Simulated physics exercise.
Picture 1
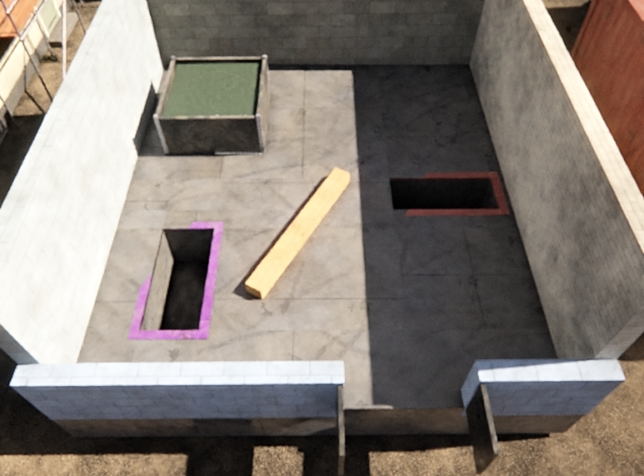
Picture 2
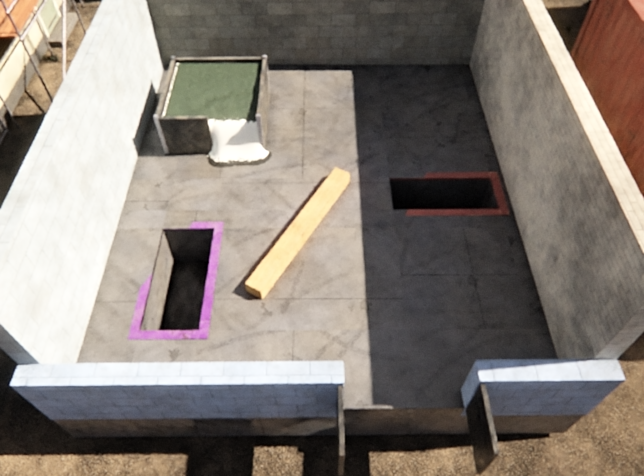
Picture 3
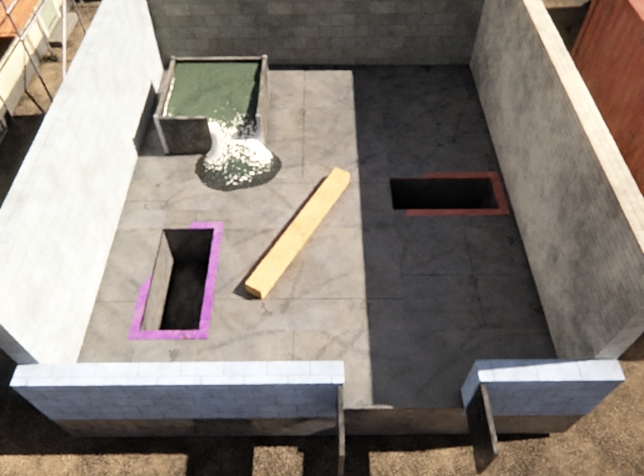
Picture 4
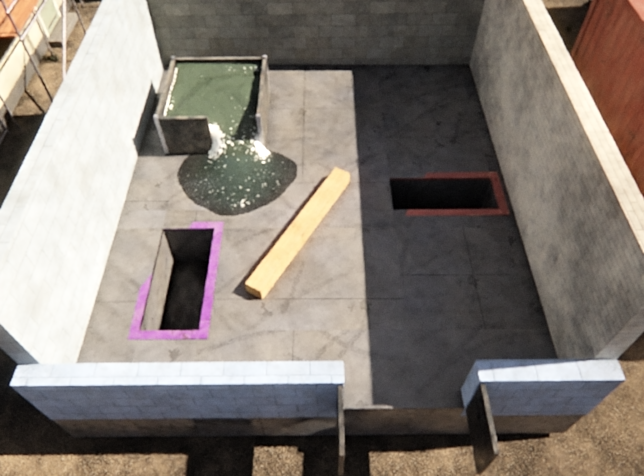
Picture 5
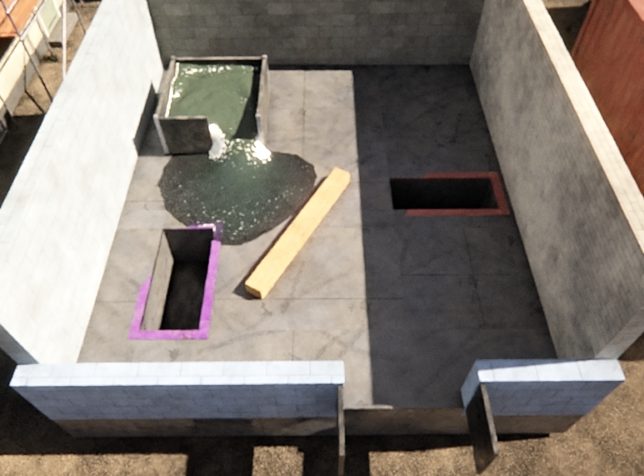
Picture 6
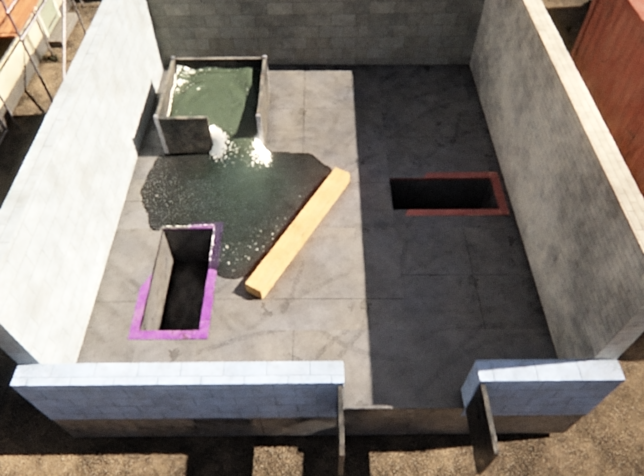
Green-tinted water pouring from a walled tank, spreading across a concrete floor to a wooden beam and the purple-edged pit.
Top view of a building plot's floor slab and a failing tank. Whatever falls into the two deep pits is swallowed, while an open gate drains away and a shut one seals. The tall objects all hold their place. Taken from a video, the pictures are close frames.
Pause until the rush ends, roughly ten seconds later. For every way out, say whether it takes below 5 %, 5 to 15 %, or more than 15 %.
It ends like this: The gate takes below 5 %; the red pit takes below 5 %; the purple pit takes more than 15 %.
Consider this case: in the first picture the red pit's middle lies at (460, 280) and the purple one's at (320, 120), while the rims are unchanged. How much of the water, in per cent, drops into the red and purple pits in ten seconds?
For red, 14 in a hundred; for purple, 8 in a hundred.
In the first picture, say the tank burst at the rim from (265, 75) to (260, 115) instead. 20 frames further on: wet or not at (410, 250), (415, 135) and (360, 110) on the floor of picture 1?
Spot by spot: Unaffected, then soaked through, then soaked through.
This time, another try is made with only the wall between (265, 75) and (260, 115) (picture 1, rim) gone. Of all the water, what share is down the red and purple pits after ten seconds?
Approximately, red takes 55 % and purple takes 4 %.
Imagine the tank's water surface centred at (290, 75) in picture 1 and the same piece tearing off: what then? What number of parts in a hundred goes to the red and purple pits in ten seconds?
The red pit ends up with 25 per cent and the purple pit with 45 per cent.
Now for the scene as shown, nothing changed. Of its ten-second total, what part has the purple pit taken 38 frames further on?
It would be roughly 80 percent of the ten-second total.
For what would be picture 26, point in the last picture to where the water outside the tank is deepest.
I'd say near (291, 232).
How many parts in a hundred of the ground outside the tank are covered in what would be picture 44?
Close to 35 %.
A moment on, water covers 20 % of the floor; the gate 0 %, the red pit 0 %, the purple pit 5 %.
Next, water covers 25 % of the floor; the gate 0 %, the red pit 0 %, the purple pit 15 %.
Then, water covers 30 % of the floor; the gate 0 %, the red pit 0 %, the purple pit 28 %.
Later, water covers 35 % of the floor; the gate 1 %, the red pit 0 %, the purple pit 47 %.
In the end, water covers 40 % of the floor; the gate 1 %, the red pit 1 %, the purple pit 60 %.
